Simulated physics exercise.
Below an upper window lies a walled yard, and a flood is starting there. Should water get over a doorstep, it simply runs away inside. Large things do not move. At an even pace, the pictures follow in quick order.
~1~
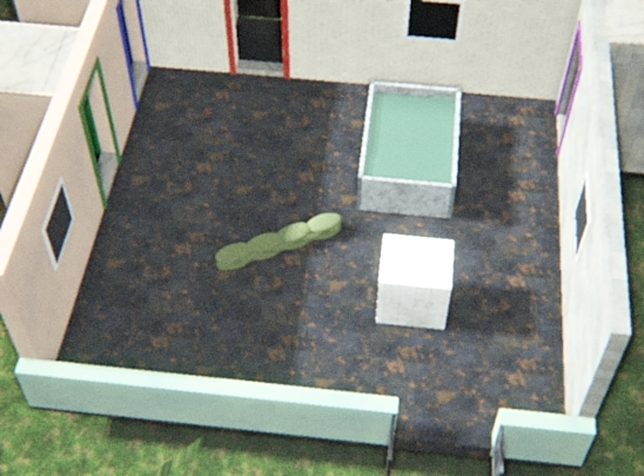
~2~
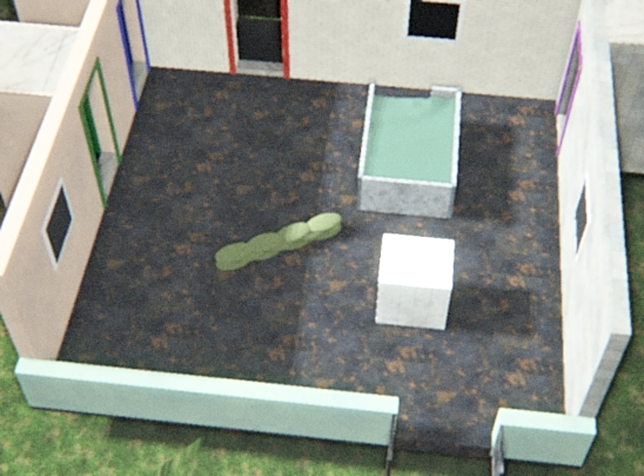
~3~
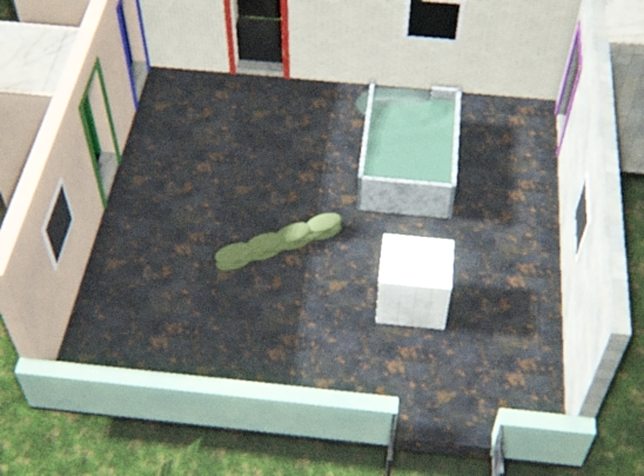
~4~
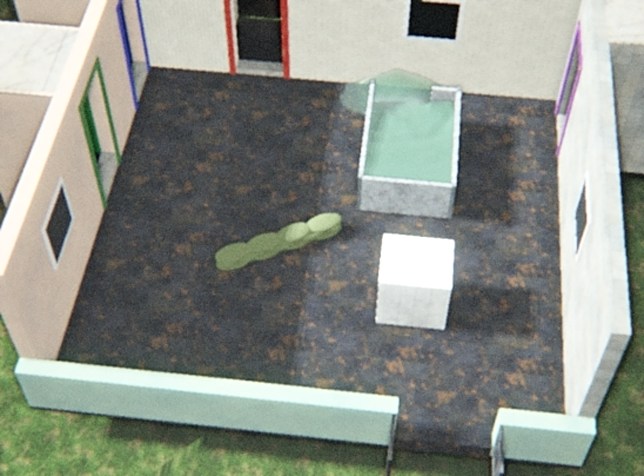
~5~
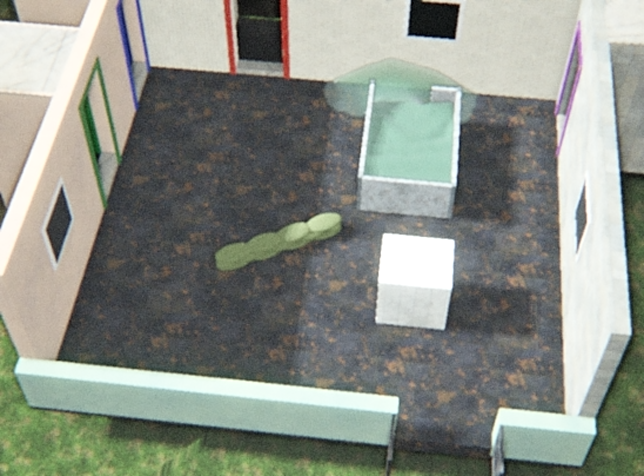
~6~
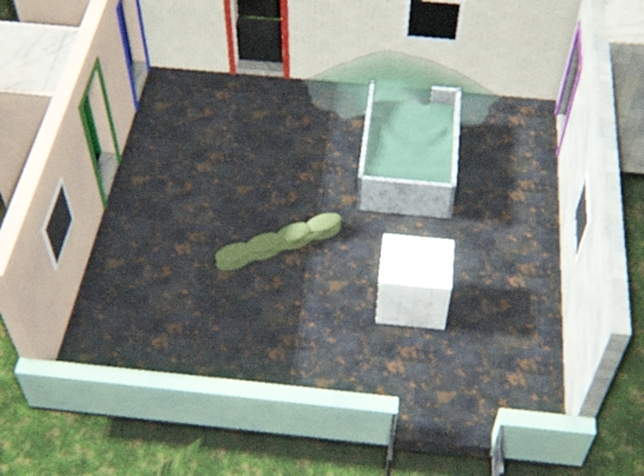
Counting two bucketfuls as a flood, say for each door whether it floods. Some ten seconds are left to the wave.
The green door respects the limit for sure, the blue door respects the limit for sure, the red door respects the limit for sure, the purple door breaks the limit for sure.
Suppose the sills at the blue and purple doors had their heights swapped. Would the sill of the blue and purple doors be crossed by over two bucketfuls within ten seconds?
Put simply, the blue door admits more; the purple door admits less.
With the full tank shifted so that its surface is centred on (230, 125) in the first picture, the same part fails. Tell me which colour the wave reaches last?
Result: The one in purple.
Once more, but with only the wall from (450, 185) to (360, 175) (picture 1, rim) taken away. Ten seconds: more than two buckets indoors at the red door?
As I see it, the red door fails to reach the limit.
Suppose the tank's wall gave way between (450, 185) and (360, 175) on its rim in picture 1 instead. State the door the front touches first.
The answer is the door marked purple.
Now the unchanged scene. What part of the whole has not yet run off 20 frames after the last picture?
That works out to about 92 per cent.
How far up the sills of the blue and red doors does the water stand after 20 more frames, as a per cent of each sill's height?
Near 70 and 50 in a hundred.
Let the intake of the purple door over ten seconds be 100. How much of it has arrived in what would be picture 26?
Approximately 65 per cent.
A moment on, water covers 15 % of the floor; the green door not reached, the blue door not reached, the red door wet at the sill, nothing in, the purple door under two buckets in.
Next, water covers 30 % of the floor; the green door not reached, the blue door wet at the sill, nothing in, the red door wet at the sill, nothing in, the purple door over two buckets in.
Then, water covers 40 % of the floor; the green door wet at the sill, nothing in, the blue door wet at the sill, nothing in, the red door wet at the sill, nothing in, the purple door far over two buckets in.
Later, water covers 70 % of the floor; the green door wet at the sill, nothing in, the blue door wet at the sill, nothing in, the red door wet at the sill, nothing in, the purple door far over two buckets in.
In the end, water covers 90 % of the floor; the green door wet at the sill, nothing in, the blue door wet at the sill, nothing in, the red door wet at the sill, nothing in, the purple door far over two buckets in.
